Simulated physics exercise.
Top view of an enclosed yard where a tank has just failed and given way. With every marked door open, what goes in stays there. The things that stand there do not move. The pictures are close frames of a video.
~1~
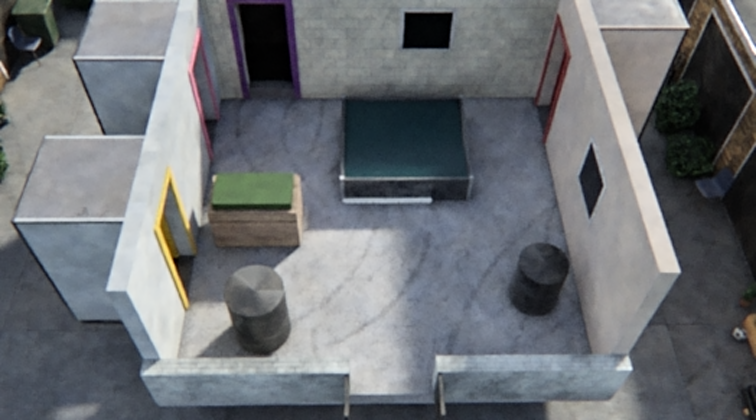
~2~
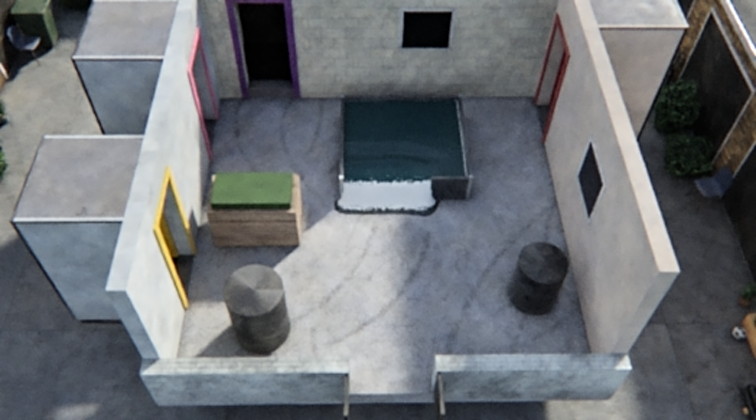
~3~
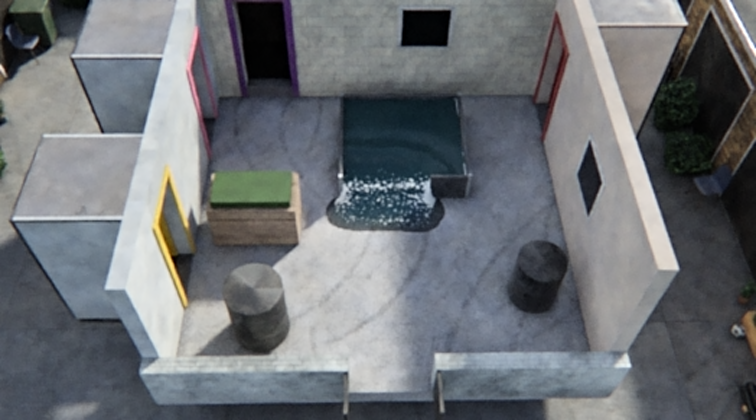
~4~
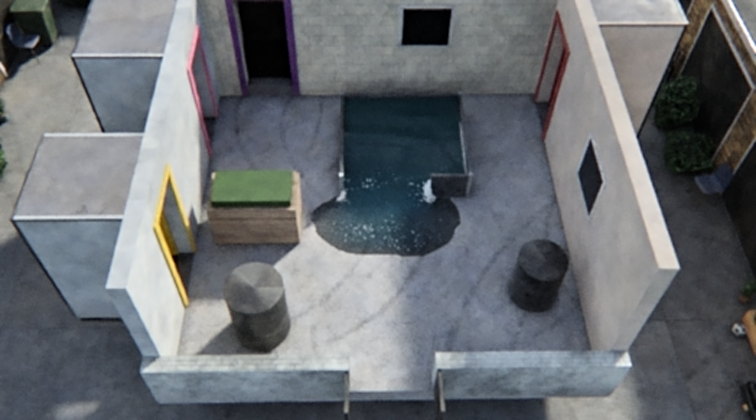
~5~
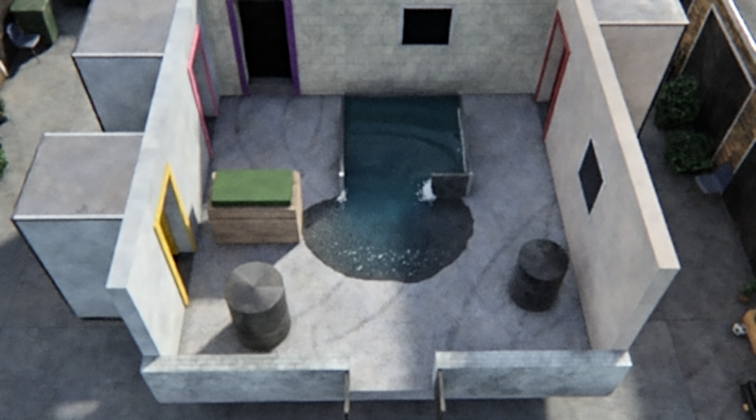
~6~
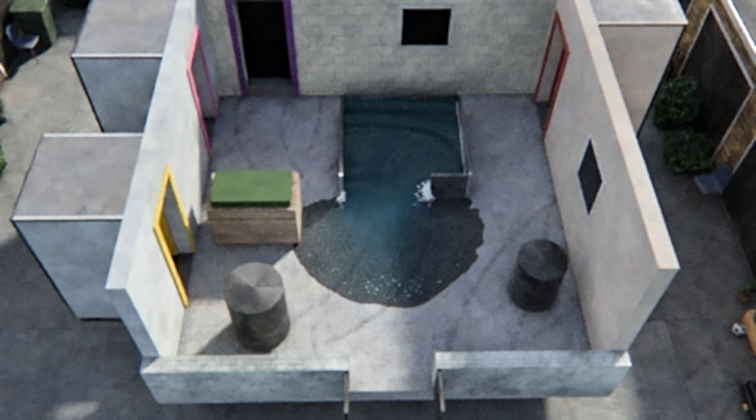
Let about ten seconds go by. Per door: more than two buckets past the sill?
Red door at or under, purple door at or under, pink door at or under, yellow door over.
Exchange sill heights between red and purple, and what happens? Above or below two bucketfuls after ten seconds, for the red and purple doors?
Red: Falls short; purple: Falls short.
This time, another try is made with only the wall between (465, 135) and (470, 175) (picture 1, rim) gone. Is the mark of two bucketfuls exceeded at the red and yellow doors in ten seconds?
Verdict - red door breaks the limit, yellow door breaks the limit.
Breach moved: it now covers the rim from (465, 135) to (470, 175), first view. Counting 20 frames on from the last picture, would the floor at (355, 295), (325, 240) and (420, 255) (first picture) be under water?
Spot one ends up untouched by the spill, spot two untouched by the spill, spot three deluged.
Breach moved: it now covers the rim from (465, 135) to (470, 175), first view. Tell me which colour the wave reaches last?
The one in yellow.
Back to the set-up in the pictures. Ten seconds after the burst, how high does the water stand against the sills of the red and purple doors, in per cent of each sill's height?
About 60 and 20 per cent.
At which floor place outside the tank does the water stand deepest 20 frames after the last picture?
My best guess is roughly (186, 378).
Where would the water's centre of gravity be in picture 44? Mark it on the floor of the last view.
The water's middle lies around (375, 253).
A moment on, water covers 30 % of the floor; the red door not reached, the purple door not reached, the pink door not reached, the yellow door not reached.
Next, water covers 40 % of the floor; the red door not reached, the purple door not reached, the pink door not reached, the yellow door not reached.
Then, water covers 50 % of the floor; the red door not reached, the purple door not reached, the pink door not reached, the yellow door over two buckets in.
Later, water covers 65 % of the floor; the red door not reached, the purple door not reached, the pink door wet at the sill, nothing in, the yellow door over two buckets in.
In the end, water covers 90 % of the floor; the red door wet at the sill, nothing in, the purple door wet at the sill, nothing in, the pink door wet at the sill, nothing in, the yellow door far over two buckets in.
